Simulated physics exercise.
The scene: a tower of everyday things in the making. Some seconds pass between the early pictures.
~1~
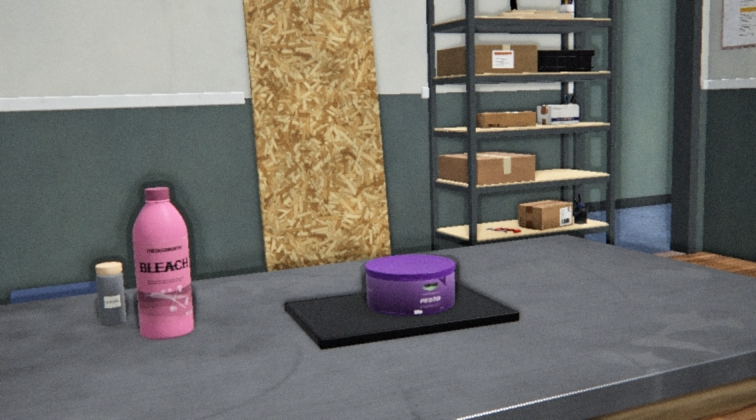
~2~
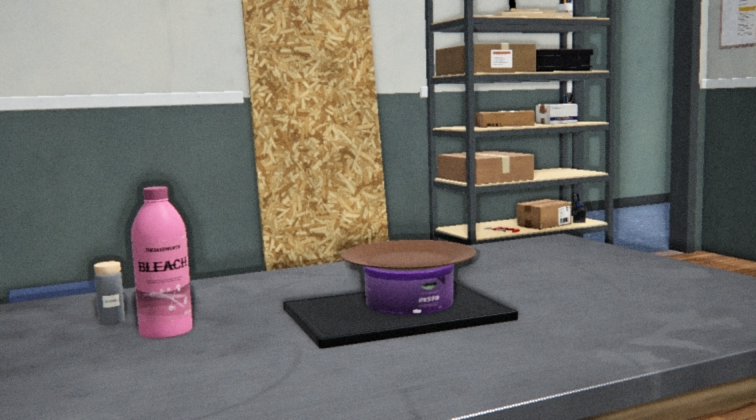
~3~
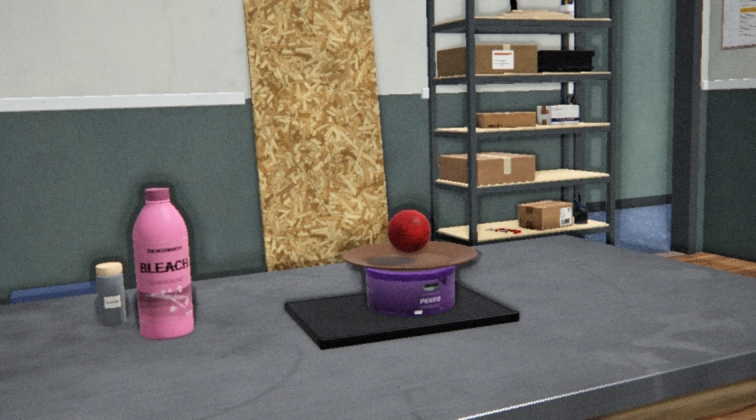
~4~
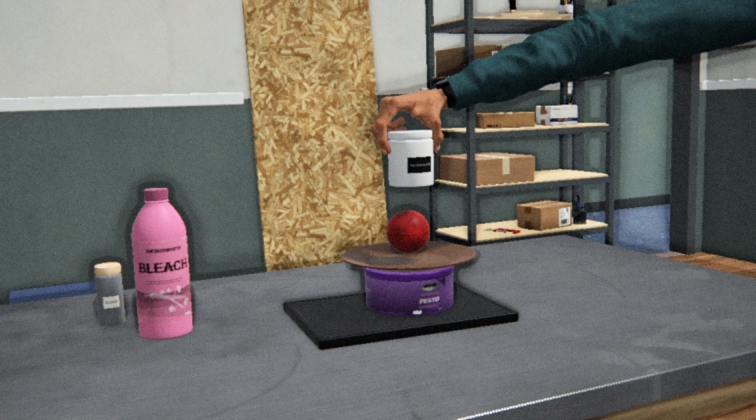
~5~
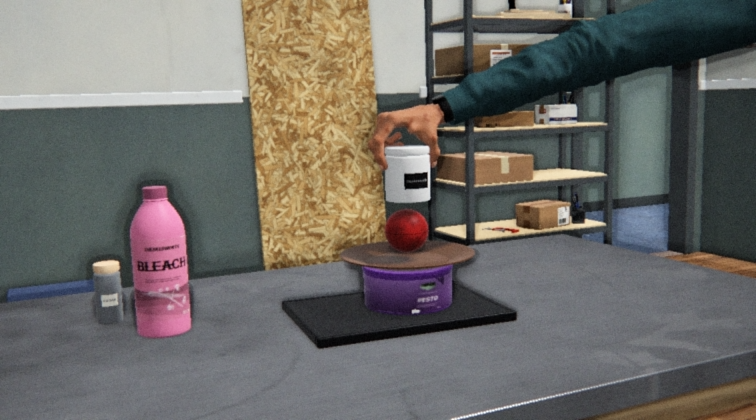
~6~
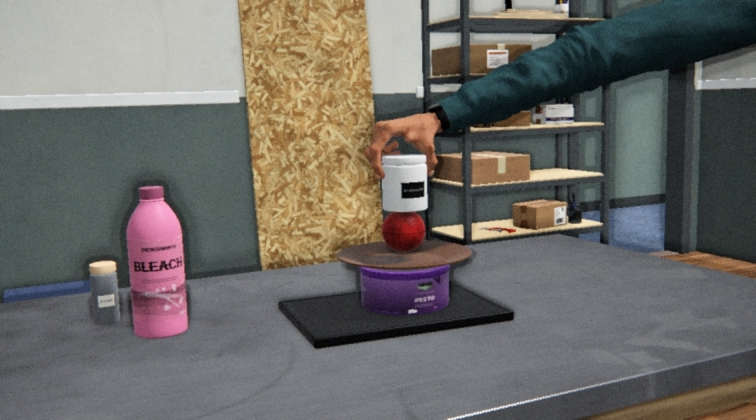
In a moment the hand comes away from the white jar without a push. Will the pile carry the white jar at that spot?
As it turns out, it comes apart.
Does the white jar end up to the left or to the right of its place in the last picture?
It goes to the right.
Then, 0.60 s after the last picture, white jar now fallen; red ball rolled a little.
Then, 0.80 s after the last picture, red ball rolled a little.
At rest, fallen, white jar; the other 6 in place. Seen from the same camera at the end, white jar near (579, 262). The pile gives way.
